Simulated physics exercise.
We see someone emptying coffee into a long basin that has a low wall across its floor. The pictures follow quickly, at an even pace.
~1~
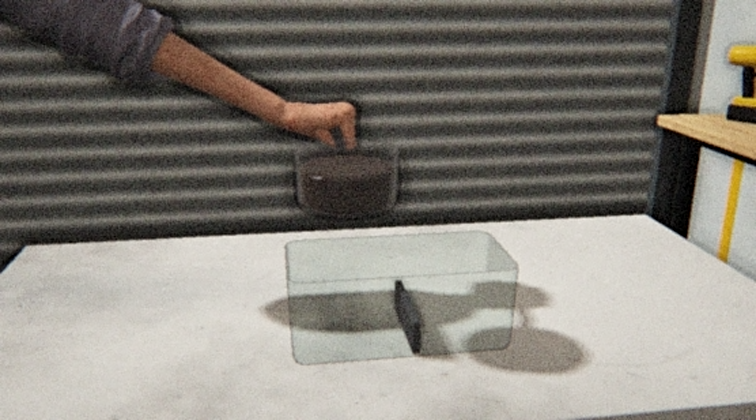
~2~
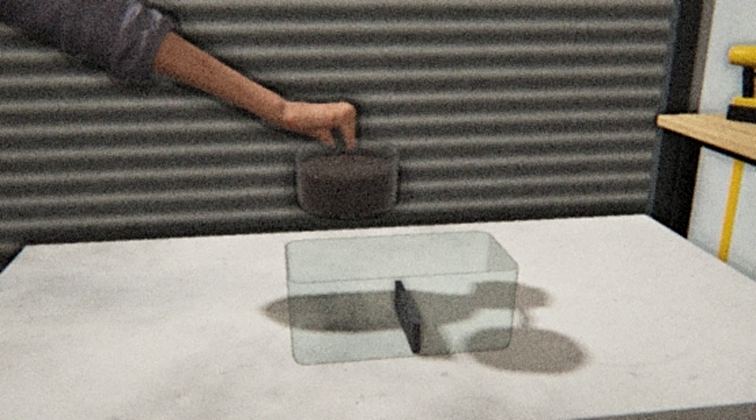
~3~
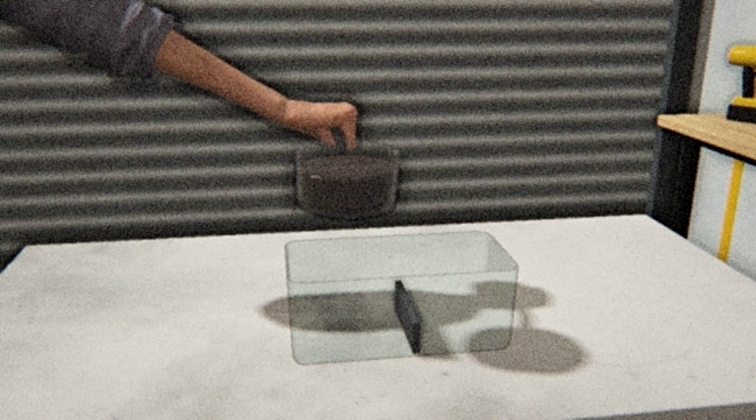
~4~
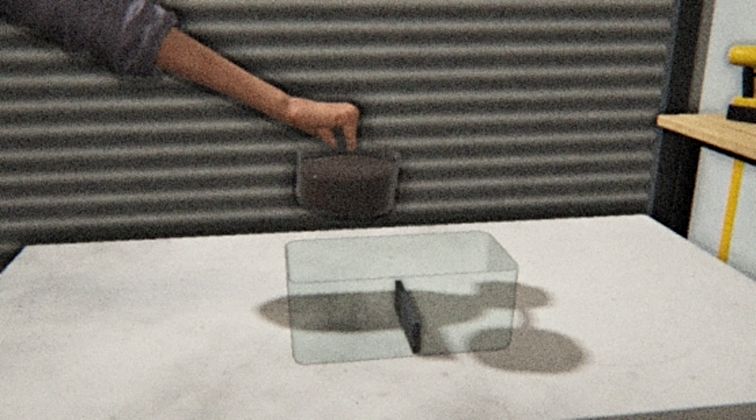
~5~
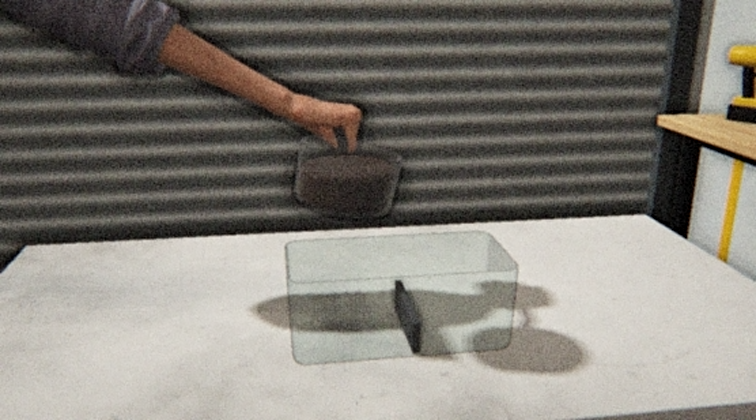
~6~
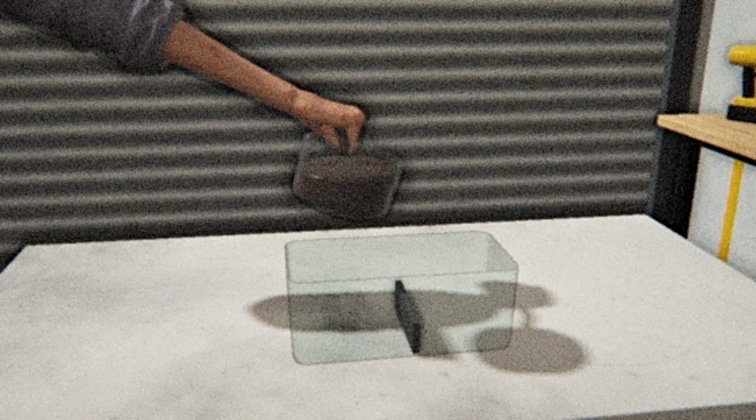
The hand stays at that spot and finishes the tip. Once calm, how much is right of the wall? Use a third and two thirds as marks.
It comes to over two thirds.
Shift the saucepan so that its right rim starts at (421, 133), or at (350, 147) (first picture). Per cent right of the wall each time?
About 95 and 20 per cent.
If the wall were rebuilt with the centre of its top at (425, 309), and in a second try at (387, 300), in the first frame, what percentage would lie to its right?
The first gives 60 %, the second 95 %.
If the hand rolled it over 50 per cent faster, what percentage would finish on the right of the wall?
Some 75 per cent.
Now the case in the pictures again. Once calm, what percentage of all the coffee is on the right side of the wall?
It comes to 80 per cent or so.
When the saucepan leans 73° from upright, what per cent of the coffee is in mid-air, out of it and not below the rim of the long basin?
Some 30 per cent.
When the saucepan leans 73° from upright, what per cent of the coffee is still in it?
It comes to 50 per cent or so.
A moment on, the saucepan is tipped part way and 52 per cent is still to pour, 0 is left of the wall and 19 right of it.
Next, the saucepan is tipped right over and 6 per cent is still to pour, 9 is left of the wall and 79 right of it.
Then the saucepan is tipped right over and 0 per cent is still to pour, 19 is left of the wall and 81 right of it.
Later the saucepan is tipped right over and 0 per cent is still to pour, 18 is left of the wall and 81 right of it.
Finally, 18 per cent lies left of the wall, 81 right of it and 0 outside.
